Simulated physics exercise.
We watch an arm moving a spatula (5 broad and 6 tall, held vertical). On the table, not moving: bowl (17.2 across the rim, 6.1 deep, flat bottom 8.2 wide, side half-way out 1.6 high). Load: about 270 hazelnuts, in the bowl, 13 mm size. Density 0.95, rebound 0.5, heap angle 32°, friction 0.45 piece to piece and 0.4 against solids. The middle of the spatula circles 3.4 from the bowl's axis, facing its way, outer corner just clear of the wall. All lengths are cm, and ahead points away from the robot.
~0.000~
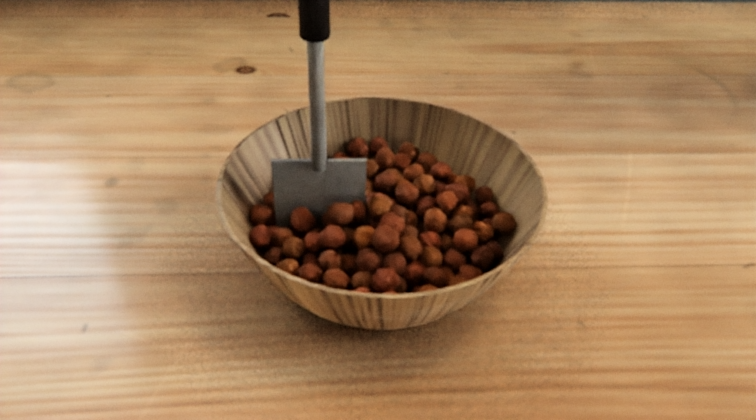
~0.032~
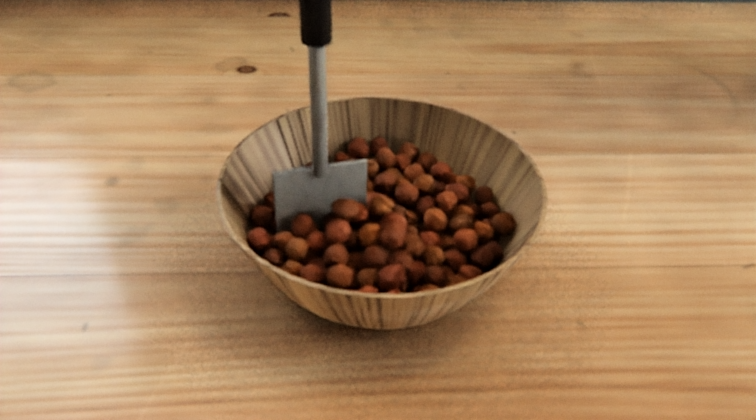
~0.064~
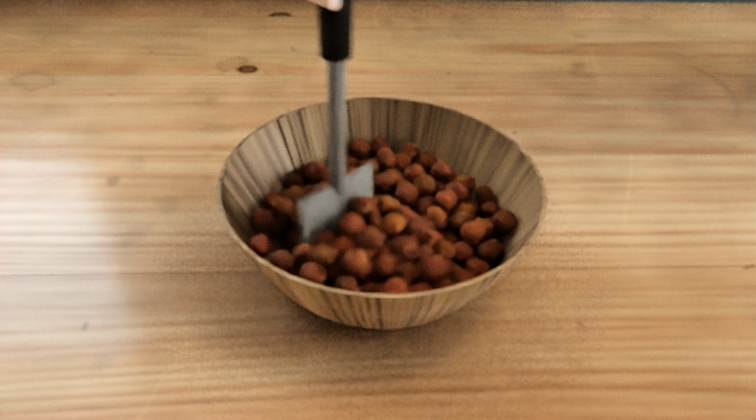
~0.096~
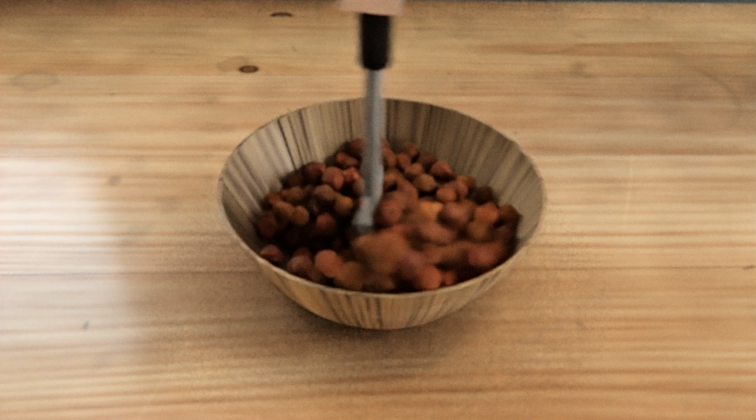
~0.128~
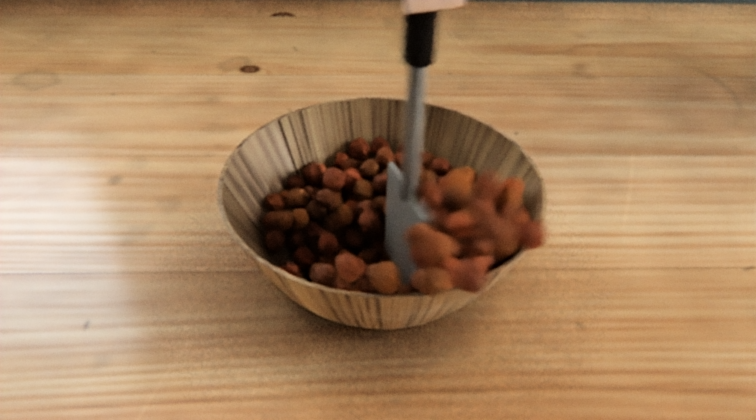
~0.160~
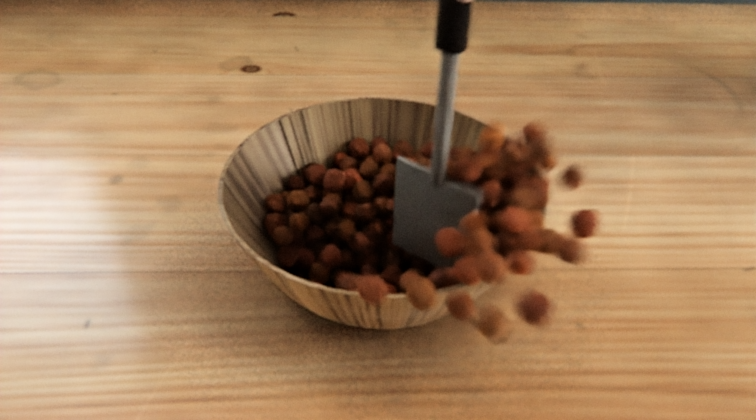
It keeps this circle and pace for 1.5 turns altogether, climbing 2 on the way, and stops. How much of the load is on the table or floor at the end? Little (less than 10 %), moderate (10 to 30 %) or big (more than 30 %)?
A big share, more than 30 %, ends on the table or floor.
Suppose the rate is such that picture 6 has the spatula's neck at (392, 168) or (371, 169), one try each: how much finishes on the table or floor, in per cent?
About 25 and 20 per cent.
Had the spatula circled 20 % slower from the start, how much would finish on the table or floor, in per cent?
It would be near 35 per cent.
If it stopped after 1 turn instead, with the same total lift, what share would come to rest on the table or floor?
In that case some 35 per cent.
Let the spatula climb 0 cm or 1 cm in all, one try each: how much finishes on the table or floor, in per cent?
About 50 and 50 per cent.
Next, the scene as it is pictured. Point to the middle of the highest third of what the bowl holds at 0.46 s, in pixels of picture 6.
Near (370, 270).
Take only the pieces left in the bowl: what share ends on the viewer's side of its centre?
Roughly 55 per cent.
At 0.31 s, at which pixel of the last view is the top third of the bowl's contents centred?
Around (322, 135).
By 0.31 s, 293° round, highest piece 13 above the table; 191 in the bowl, 26 on the table or floor, 50 in flight or on the tool.
By 0.46 s, 84° round, highest piece 9 above the table; 162 in the bowl, 90 on the table or floor, 15 in flight or on the tool.
By 0.74 s, 180° round, highest piece 4 above the table; 154 in the bowl, 113 on the table or floor.
By 1.44 s, 180° round, highest piece 4 above the table; 154 in the bowl, 113 on the table or floor.
Final count, 154 in the bowl, 113 on the table or floor. That is 42 % on the table or floor.
